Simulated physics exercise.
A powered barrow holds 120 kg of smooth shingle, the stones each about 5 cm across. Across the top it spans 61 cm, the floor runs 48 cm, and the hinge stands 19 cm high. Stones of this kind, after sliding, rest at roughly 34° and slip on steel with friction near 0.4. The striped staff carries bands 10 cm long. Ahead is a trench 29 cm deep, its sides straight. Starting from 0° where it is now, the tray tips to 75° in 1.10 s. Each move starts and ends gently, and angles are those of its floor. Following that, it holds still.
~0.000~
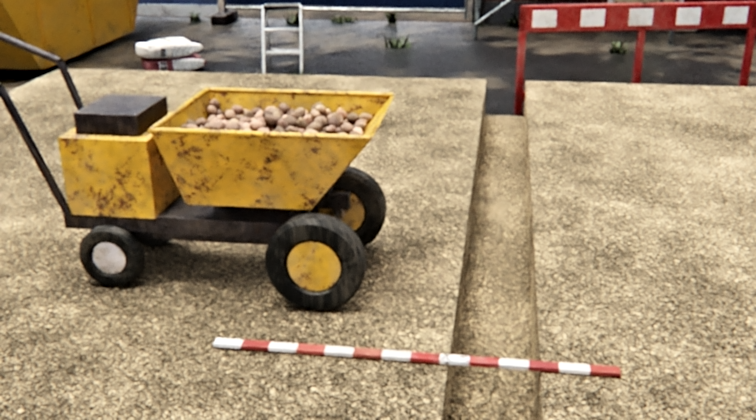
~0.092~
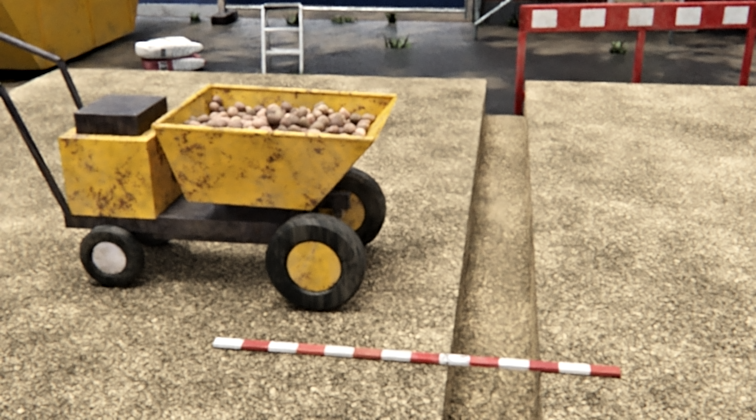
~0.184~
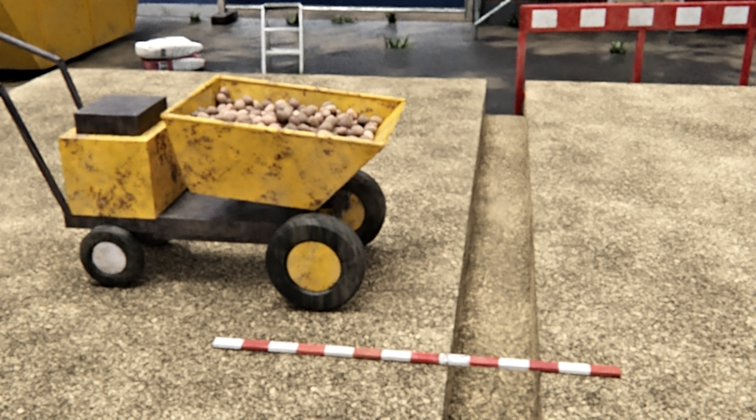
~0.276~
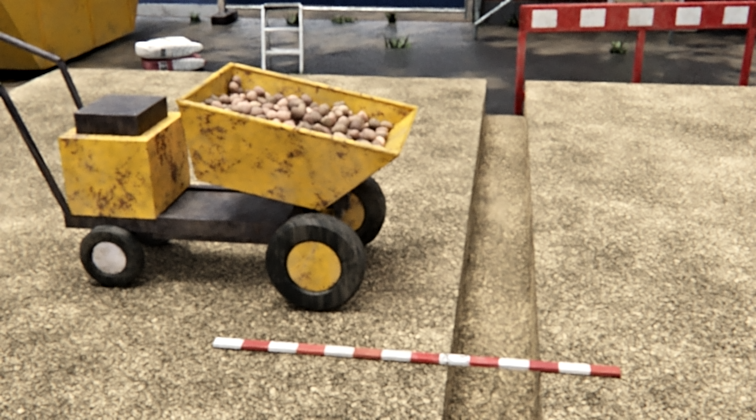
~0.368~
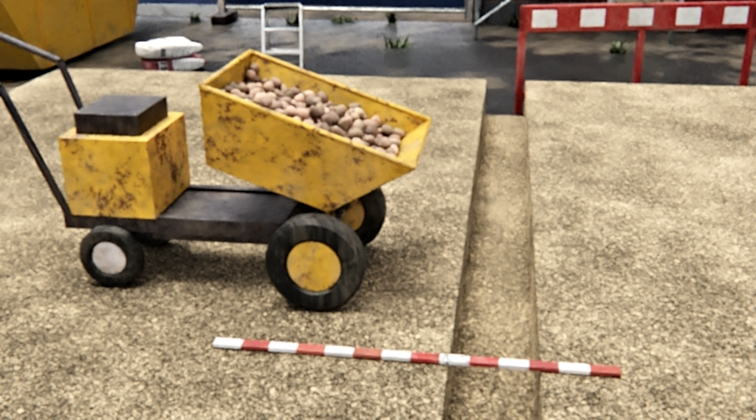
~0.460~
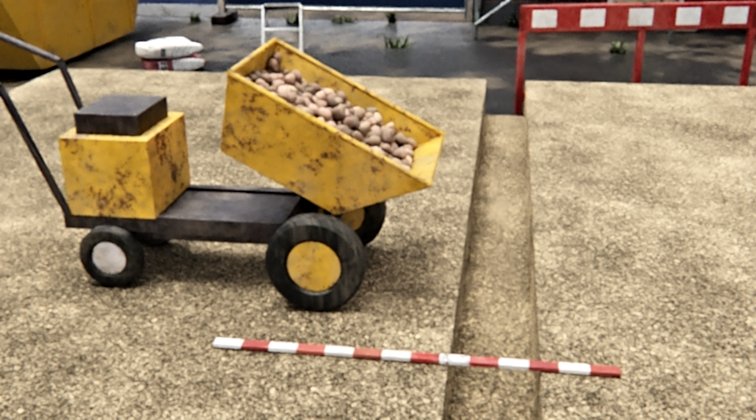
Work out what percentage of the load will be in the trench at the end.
It comes to roughly 87 percent of the load.
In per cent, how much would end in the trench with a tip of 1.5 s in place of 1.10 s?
Something close to 90 per cent.
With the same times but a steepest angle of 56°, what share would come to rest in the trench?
Share in trench: Approx. 60%.
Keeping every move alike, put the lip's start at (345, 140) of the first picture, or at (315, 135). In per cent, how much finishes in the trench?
Roughly 100 percent for the first, and 80 percent for the second.
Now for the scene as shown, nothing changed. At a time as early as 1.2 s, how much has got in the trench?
Roughly 45% by that time.
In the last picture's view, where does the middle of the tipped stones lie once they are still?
Resting centre: About (504, 324).
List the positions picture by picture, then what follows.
Lip at (370, 138), floor tilted 0°, highest stones at (292, 115), in the first picture.
Lip at (374, 140), floor tilted 1°, highest stones at (279, 113); the stones move at 0.2 m/s on average, in the second picture.
Lip at (384, 145), floor tilted 6°, highest stones at (264, 107); the stones move at 0.4 m/s on average, in the third picture.
The tray is at 12°, its lip at (398, 155); the top of the load is at (235, 96); the stones move at 0.6 m/s on average, in the fourth picture.
Lip at (415, 168), floor tilted 20°, highest stones at (250, 84); the stones move at 0.7 m/s on average, in the fifth picture.
Lip at (431, 185), floor tilted 28°, highest stones at (272, 74); the stones move at 0.8 m/s on average, in the sixth picture.
After 0.8 s the floor is at 63°; 100 % in the tray; the foremost stones are at (464, 229).
After 1.2 s the floor is at 75°; 46 % in the tray, 47 % in the trench, 7 % past the trench; the foremost stones are at (582, 297).
After 1.5 s the floor is at 75°; 11 % in the tray, 76 % in the trench, 13 % past the trench; the foremost stones are at (700, 303).
After 3.5 s the floor is at 75°; 0 % in the tray, 87 % in the trench, 13 % past the trench; the foremost stones are past the picture's edge.
